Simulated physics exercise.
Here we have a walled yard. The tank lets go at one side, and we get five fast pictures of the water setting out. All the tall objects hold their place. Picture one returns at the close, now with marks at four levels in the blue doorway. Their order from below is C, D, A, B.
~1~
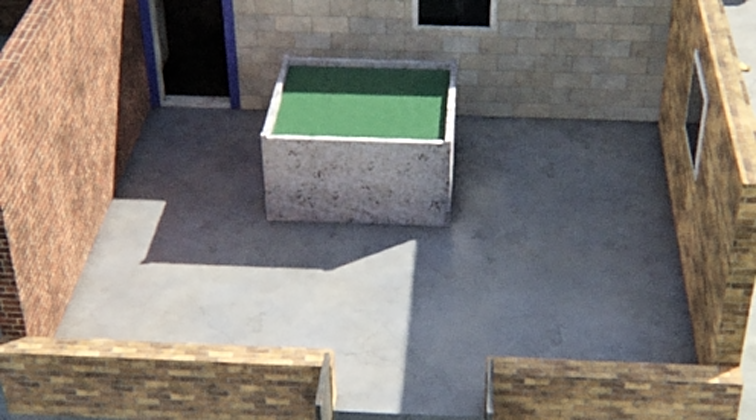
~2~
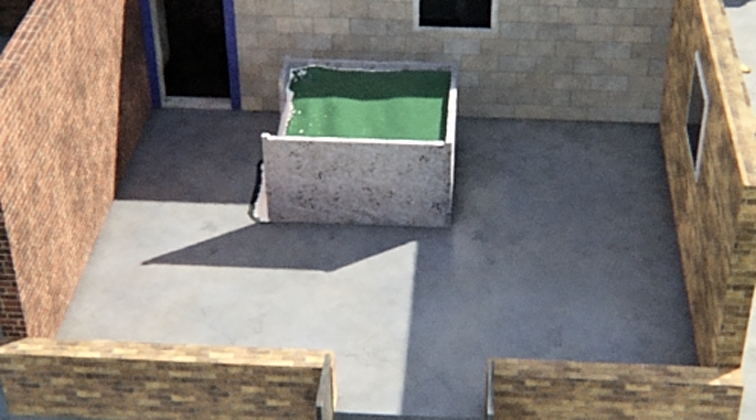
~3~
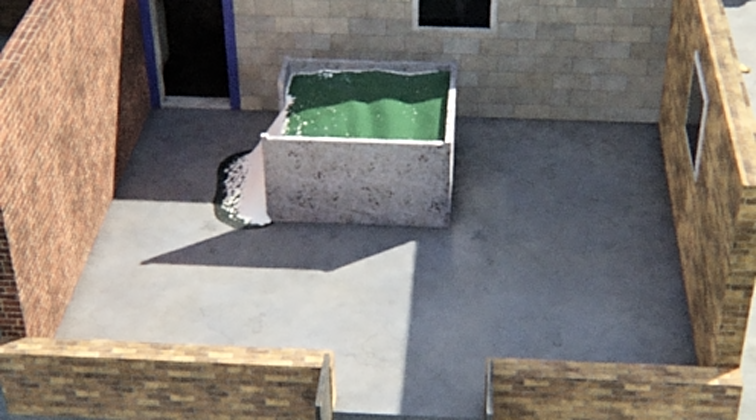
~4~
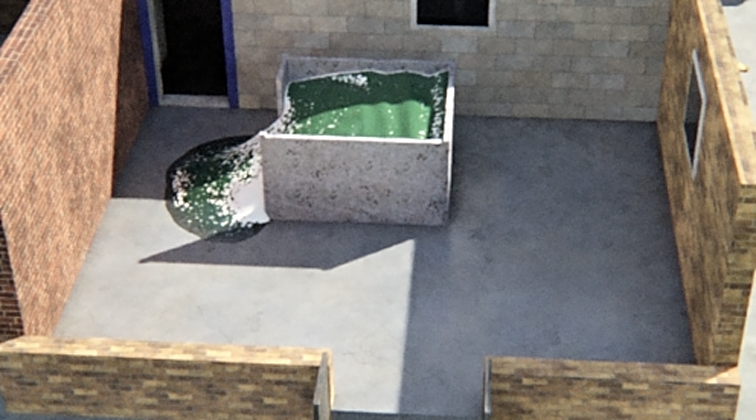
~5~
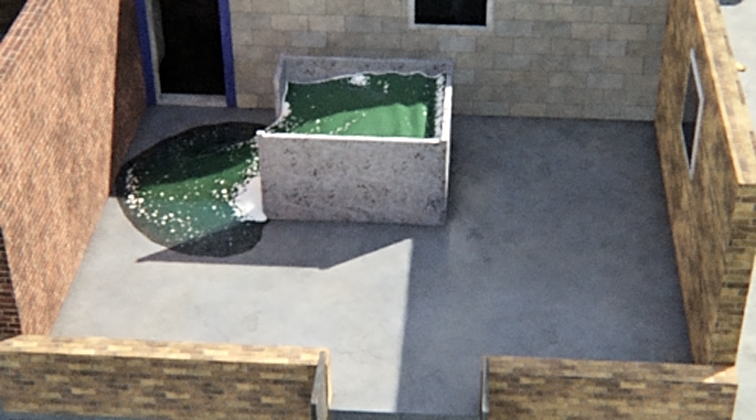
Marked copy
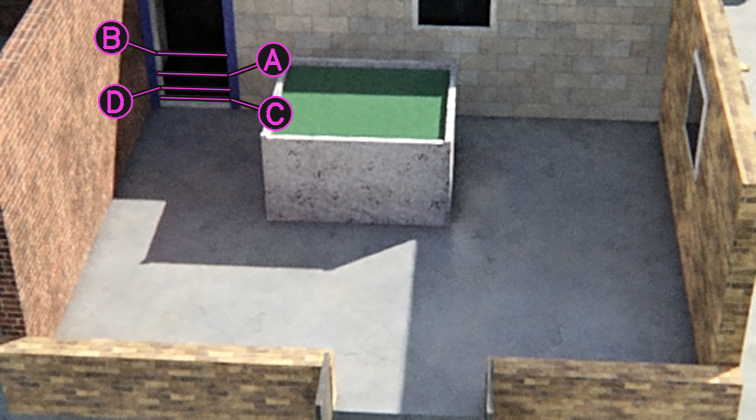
Green water pouring out of the left side of a stone tank and spreading leftward across the floor of a walled yard.
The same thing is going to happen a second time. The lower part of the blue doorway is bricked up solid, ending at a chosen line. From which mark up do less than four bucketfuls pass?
The limit is A.
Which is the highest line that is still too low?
Here it is line D.
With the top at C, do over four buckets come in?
Yes, it does.
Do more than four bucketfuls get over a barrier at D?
Yes, it does.
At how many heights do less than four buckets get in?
Two of the four.
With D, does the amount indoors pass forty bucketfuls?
No, it does not.
On the marked copy, A at (193, 74); B at (191, 54); C at (195, 98); D at (194, 88); from the bottom up C, D, A, B.
With A, a bucket or two gets in.
With B, nothing gets over.
With C, dozens of bucketfuls pour in.
With D, about 13 bucketfuls get in.
